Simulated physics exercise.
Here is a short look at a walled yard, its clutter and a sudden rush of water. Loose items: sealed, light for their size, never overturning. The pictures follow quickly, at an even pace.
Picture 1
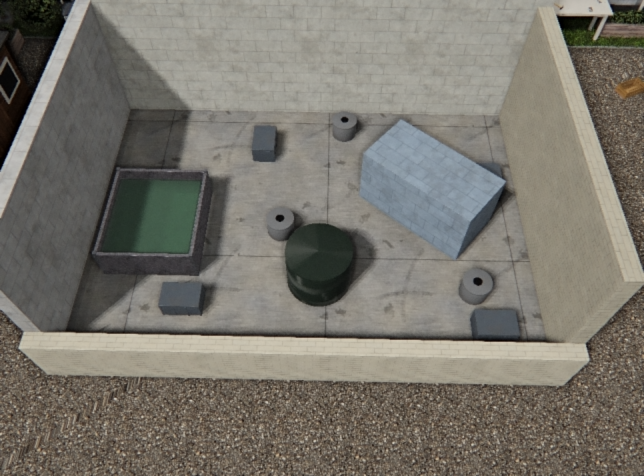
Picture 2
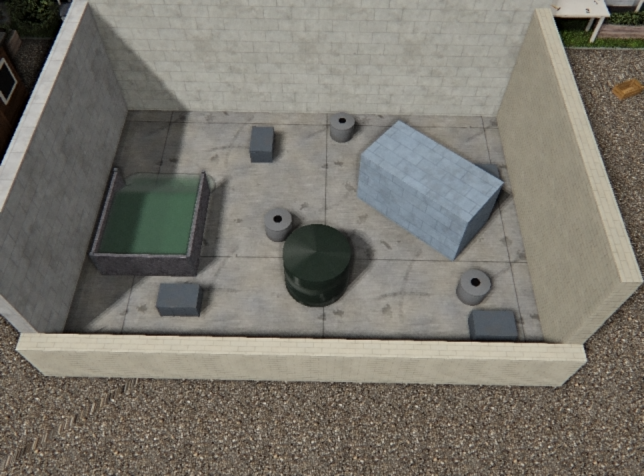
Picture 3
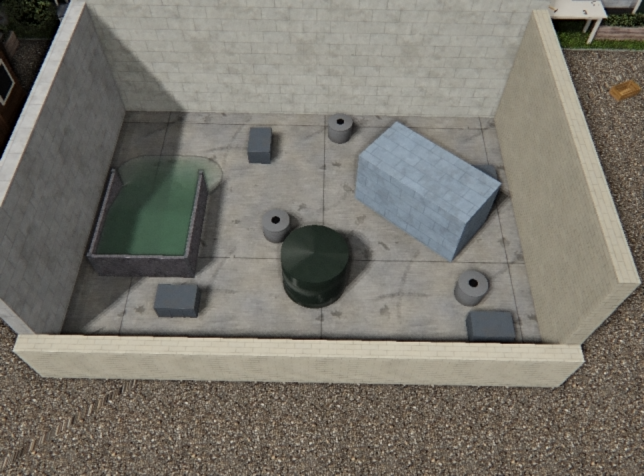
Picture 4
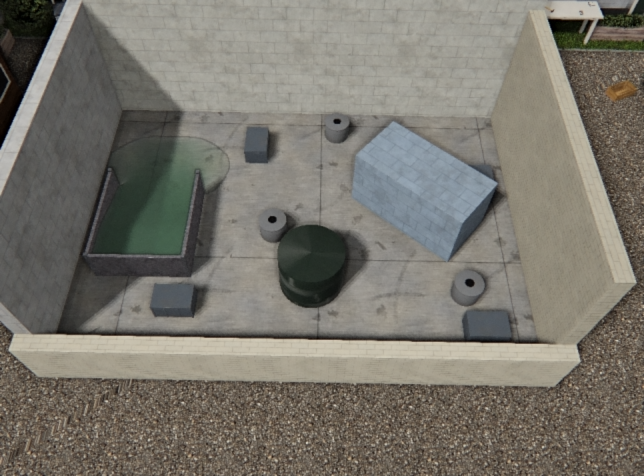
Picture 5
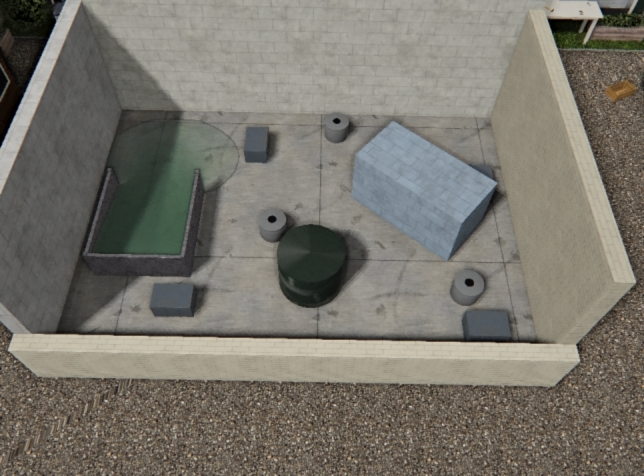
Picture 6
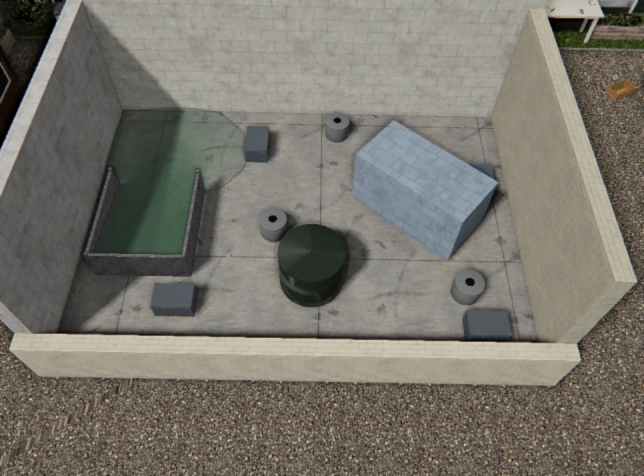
The clip shows a walled yard with grey blocks, tubs, a dark green drum and a large pale box; the far wall of a water-filled tank at left disappears, and greenish water spreads across the ground while the objects stay put.
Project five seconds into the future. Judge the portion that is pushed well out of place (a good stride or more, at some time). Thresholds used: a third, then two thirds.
Low band.
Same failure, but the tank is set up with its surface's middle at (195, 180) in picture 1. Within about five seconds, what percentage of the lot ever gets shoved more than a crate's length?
By my count it is some 10 %.
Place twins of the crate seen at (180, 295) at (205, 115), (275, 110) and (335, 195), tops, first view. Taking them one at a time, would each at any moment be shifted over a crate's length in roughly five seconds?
Displaced, displaced, stays put.
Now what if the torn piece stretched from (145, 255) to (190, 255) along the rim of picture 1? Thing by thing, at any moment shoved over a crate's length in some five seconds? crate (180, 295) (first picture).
Judgement - displaced that far.
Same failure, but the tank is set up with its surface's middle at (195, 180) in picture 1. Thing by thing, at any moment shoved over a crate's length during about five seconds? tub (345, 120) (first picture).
Put simply: It got there.
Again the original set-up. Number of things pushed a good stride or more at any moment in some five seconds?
So, 2 of them.
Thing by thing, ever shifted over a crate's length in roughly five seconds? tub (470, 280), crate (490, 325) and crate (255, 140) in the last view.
As listed: Falls short, falls short and travels that far.
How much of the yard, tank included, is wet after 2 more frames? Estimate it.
20 %.
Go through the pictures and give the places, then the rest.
A tub at (345, 120), on the bottom; a tub at (280, 218), on the bottom; 0 of 7 have shifted, in the first picture.
A tub at (342, 121) rests on the ground; a tub at (278, 219) rests on the ground; 0 of 7 have shifted, in the second picture.
A tub at (340, 122), on the bottom; a tub at (276, 220) rests on the ground; 0 of 7 have shifted, in the third picture.
A tub at (337, 122) rests on the ground; a tub at (272, 220) rests on the ground; 0 of 7 have shifted, in the fourth picture.
A tub at (337, 121), on the bottom; a tub at (272, 220) rests on the ground; 0 of 7 have shifted, in the fifth picture.
A tub at (337, 121) rests on the ground; a tub at (273, 219) rests on the ground; 0 of 7 have shifted, in the sixth picture.
A moment on, 0 of 7 are well off their spots; 0 afloat.
Next, 0 of 7 are well off their spots; 0 afloat.
Later, 2 of 7 are well off their spots; 0 afloat.
In the end, 2 of 7 are well off their spots, and 2 have been at some point; 0 afloat.
